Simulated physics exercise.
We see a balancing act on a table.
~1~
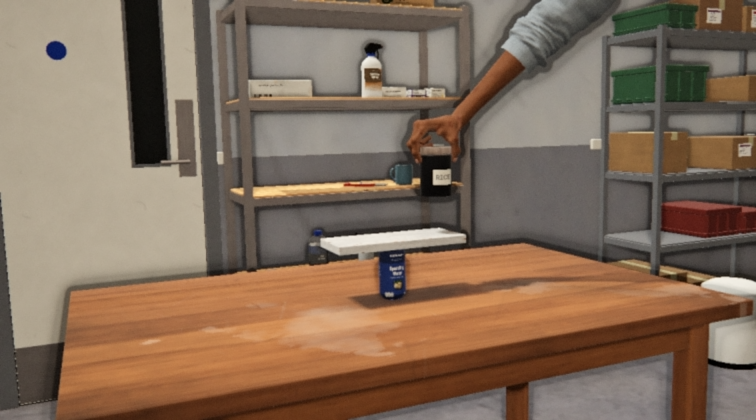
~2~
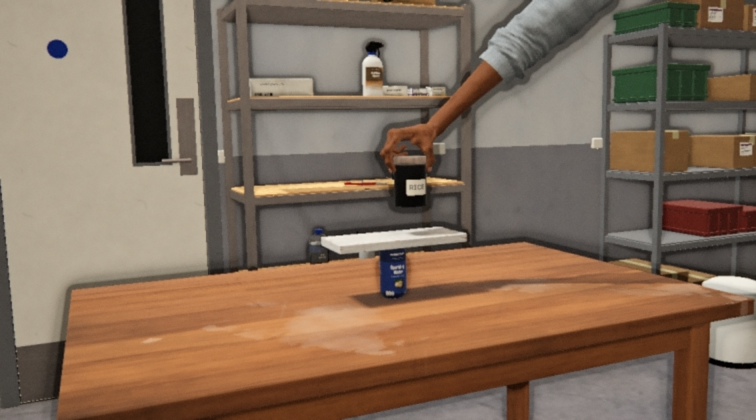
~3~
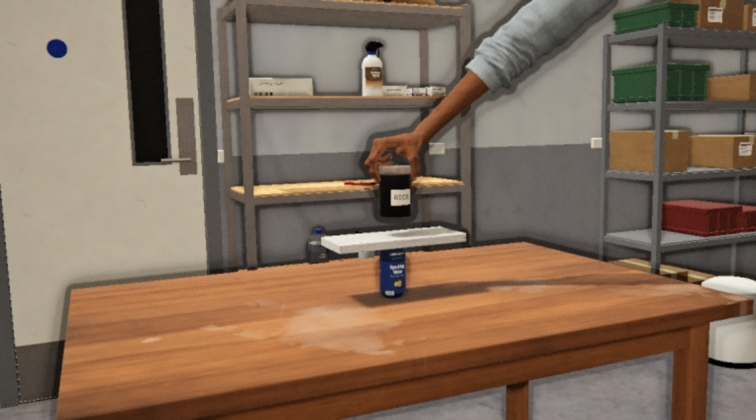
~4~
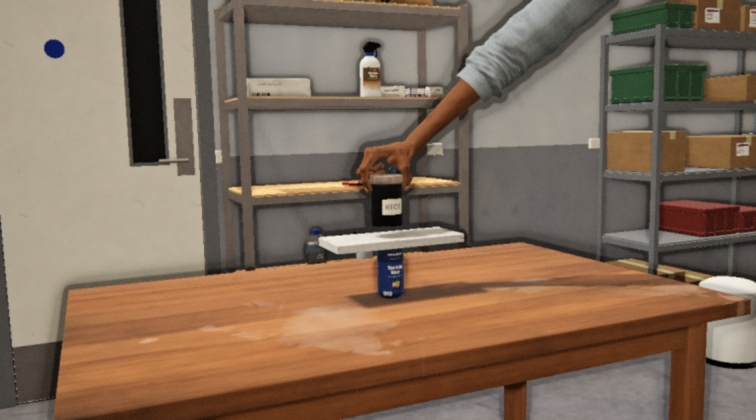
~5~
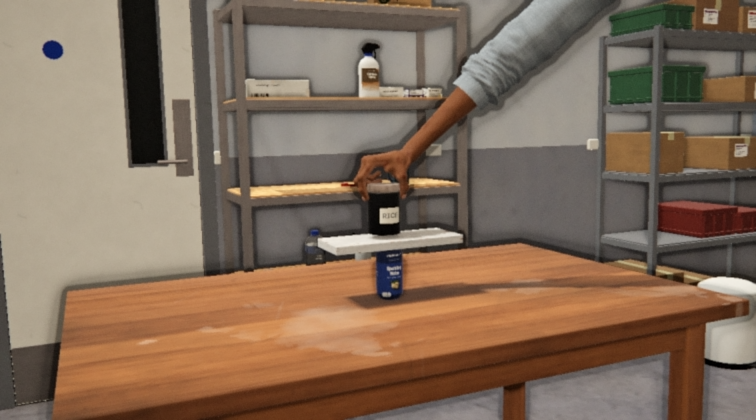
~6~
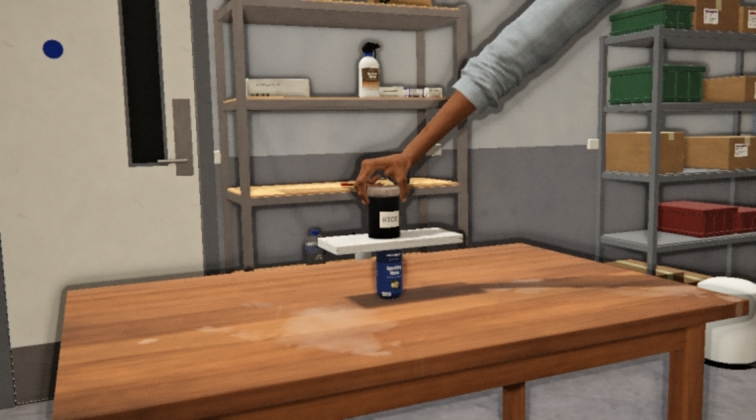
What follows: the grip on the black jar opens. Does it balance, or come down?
It stays up.
Then, 0.30 s on from there, no change.
Then, 1.00 s on from there, black jar resting near (384, 213).
In the end, all 3 unmoved. At the end, from the last picture's camera, black jar near (383, 213). The stack keeps its balance.
